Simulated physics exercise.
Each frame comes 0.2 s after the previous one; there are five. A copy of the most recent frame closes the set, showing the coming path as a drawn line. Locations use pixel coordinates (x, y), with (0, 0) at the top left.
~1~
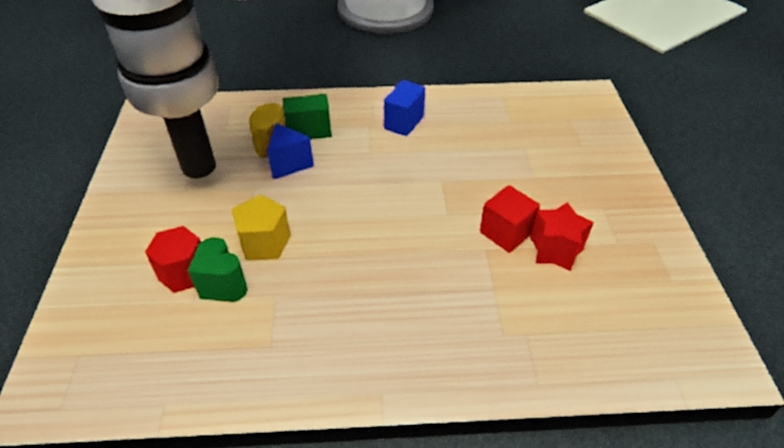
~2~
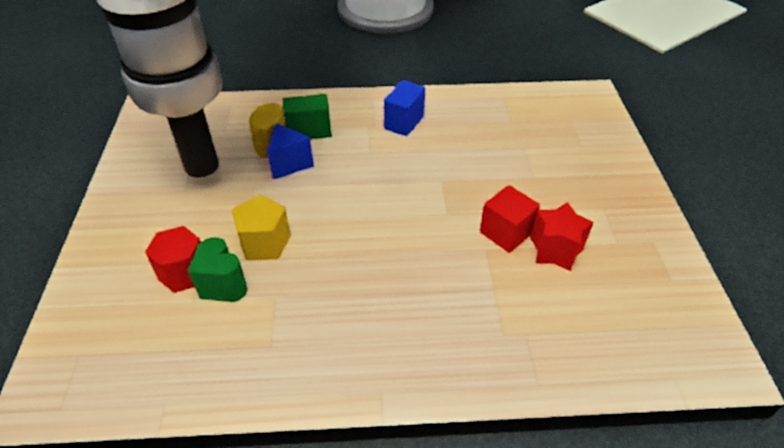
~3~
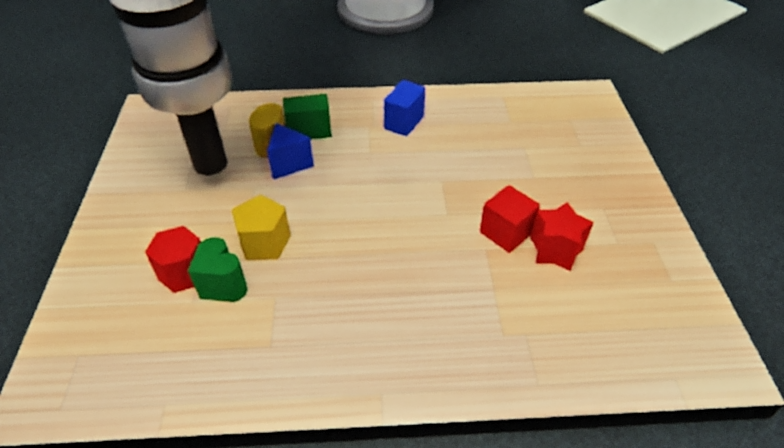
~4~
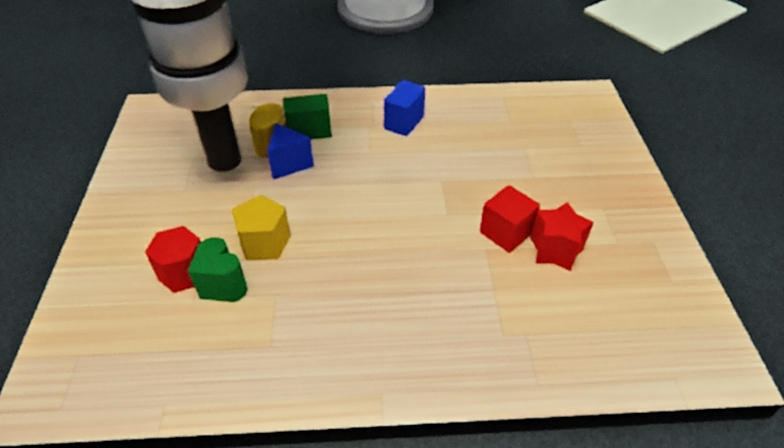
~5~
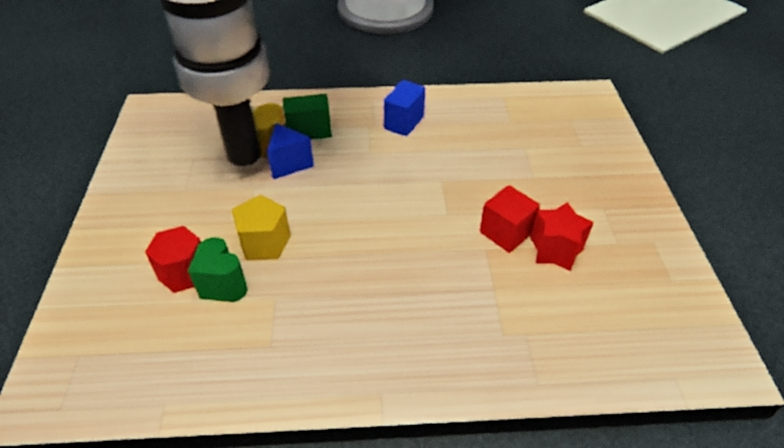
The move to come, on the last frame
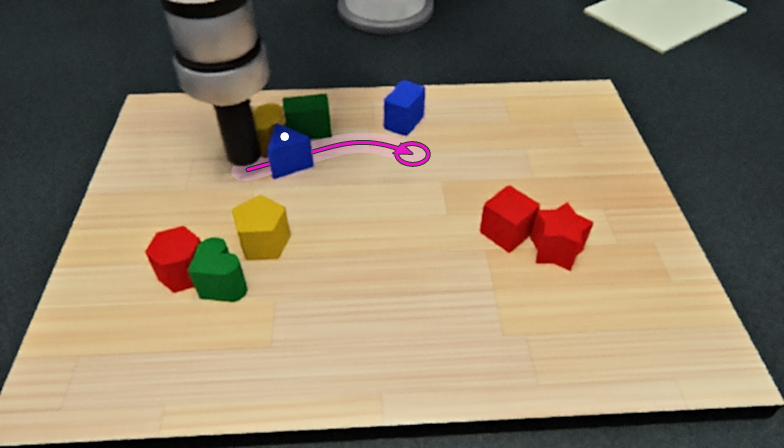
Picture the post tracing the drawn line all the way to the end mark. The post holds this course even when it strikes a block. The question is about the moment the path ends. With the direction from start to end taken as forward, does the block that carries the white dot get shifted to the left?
I'd say no.
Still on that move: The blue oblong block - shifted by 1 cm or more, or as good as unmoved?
That block stays.
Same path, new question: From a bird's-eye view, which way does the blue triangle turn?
Verdict: Clockwise.
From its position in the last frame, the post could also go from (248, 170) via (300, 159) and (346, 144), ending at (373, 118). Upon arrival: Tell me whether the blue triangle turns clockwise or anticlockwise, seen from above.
Top view: Clockwise.
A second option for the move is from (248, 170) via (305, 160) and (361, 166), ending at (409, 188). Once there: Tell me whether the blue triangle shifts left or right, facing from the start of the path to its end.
Well, taking the path from its start to its end as straight ahead, the blue triangle moves to the left.
Drawn move, from (248, 170) by way of (304, 154) and (359, 142) to (412, 154); the dot is on the blue triangle.
The first path, step by step. One third of the way, post (304, 140); yellow oval block (271, 108), turned 45° anticlockwise; blue triangle (332, 129), turned 20° clockwise; green oblong block (309, 102).
Two thirds of the way, post (360, 129); yellow oval block (271, 108), turned 45° anticlockwise; blue triangle (377, 129), turned 60° clockwise; green oblong block (309, 101).
At the end, post (413, 140); yellow oval block (271, 108), turned 45° anticlockwise; blue triangle (407, 144), turned 110° clockwise; green oblong block (309, 101); blue oblong block still.
